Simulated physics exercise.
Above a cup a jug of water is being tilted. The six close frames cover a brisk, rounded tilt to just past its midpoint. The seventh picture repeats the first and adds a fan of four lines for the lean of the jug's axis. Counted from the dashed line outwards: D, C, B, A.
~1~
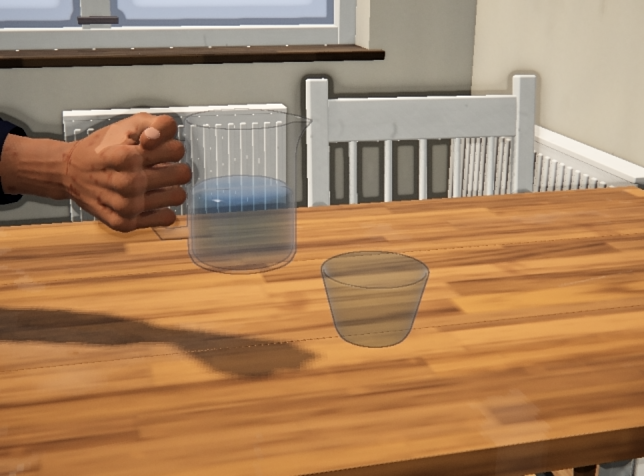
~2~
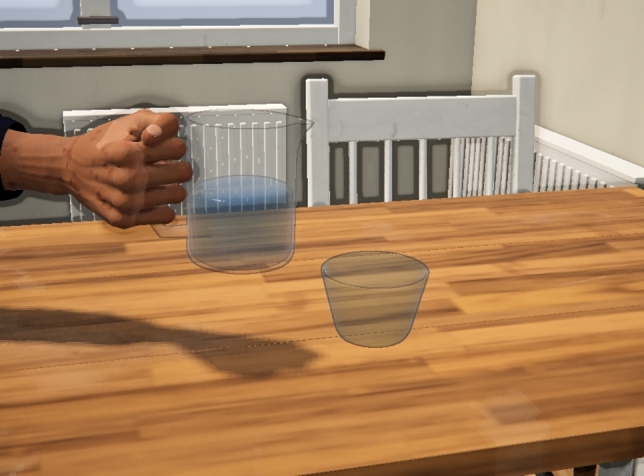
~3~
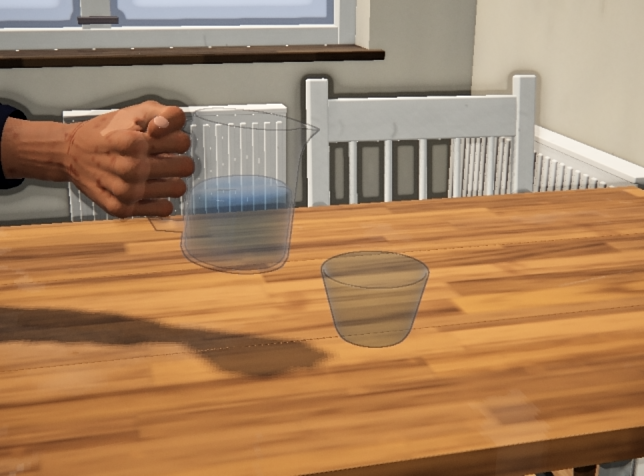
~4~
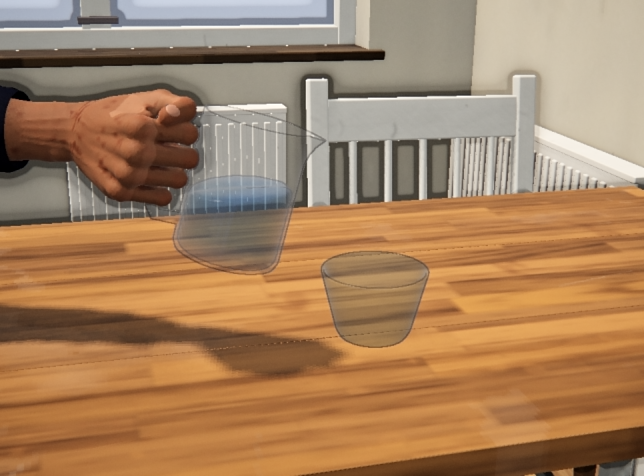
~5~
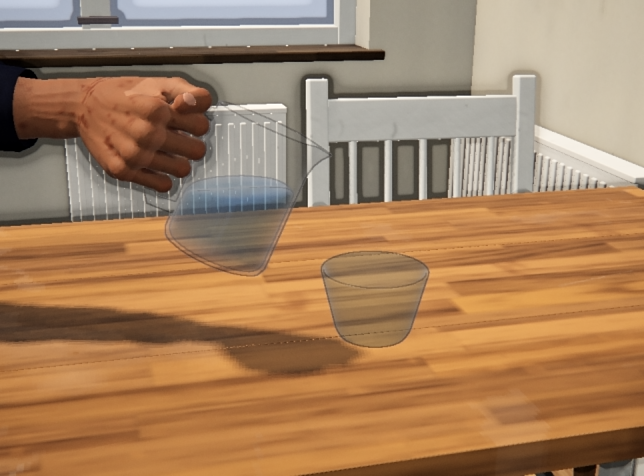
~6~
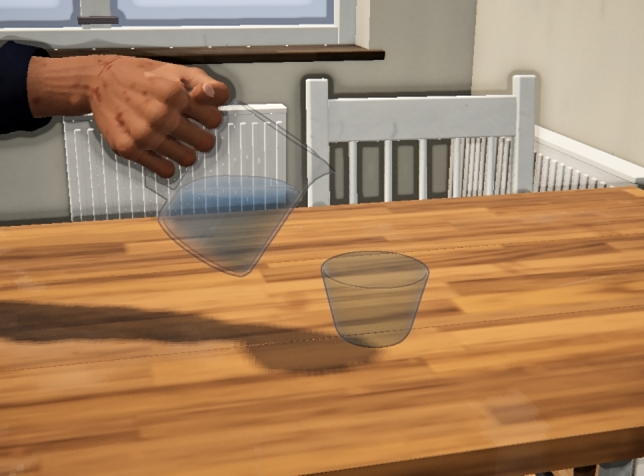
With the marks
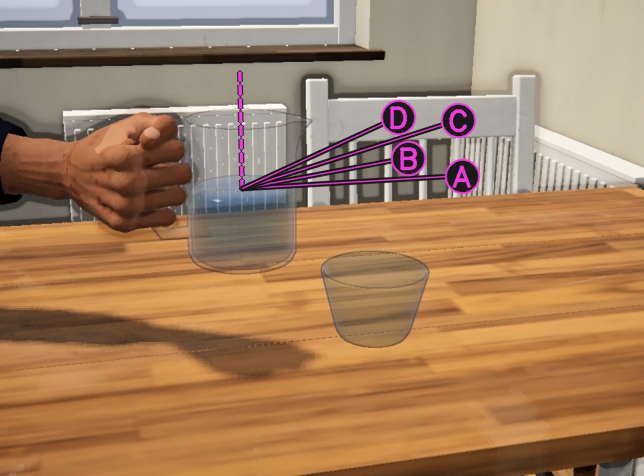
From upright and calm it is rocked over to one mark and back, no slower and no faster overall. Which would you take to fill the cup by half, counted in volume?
I would pick tilt C.
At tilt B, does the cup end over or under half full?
Over.
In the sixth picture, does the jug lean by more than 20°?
Yes.
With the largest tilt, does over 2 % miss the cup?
Yes.
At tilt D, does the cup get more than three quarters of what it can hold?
No.
On the marked copy, A at (445, 176); B at (391, 160); C at (441, 125); D at (383, 123).
With A, the cup ends with about 80 % of what it can hold; 14 % of the water is spilt.
With B, the cup ends with about 65 % of what it can hold; 10 % of the water is spilt.
With C, the cup ends with about 51 % of what it can hold; 5 % of the water is spilt.
With D, the cup ends with about 33 % of what it can hold.
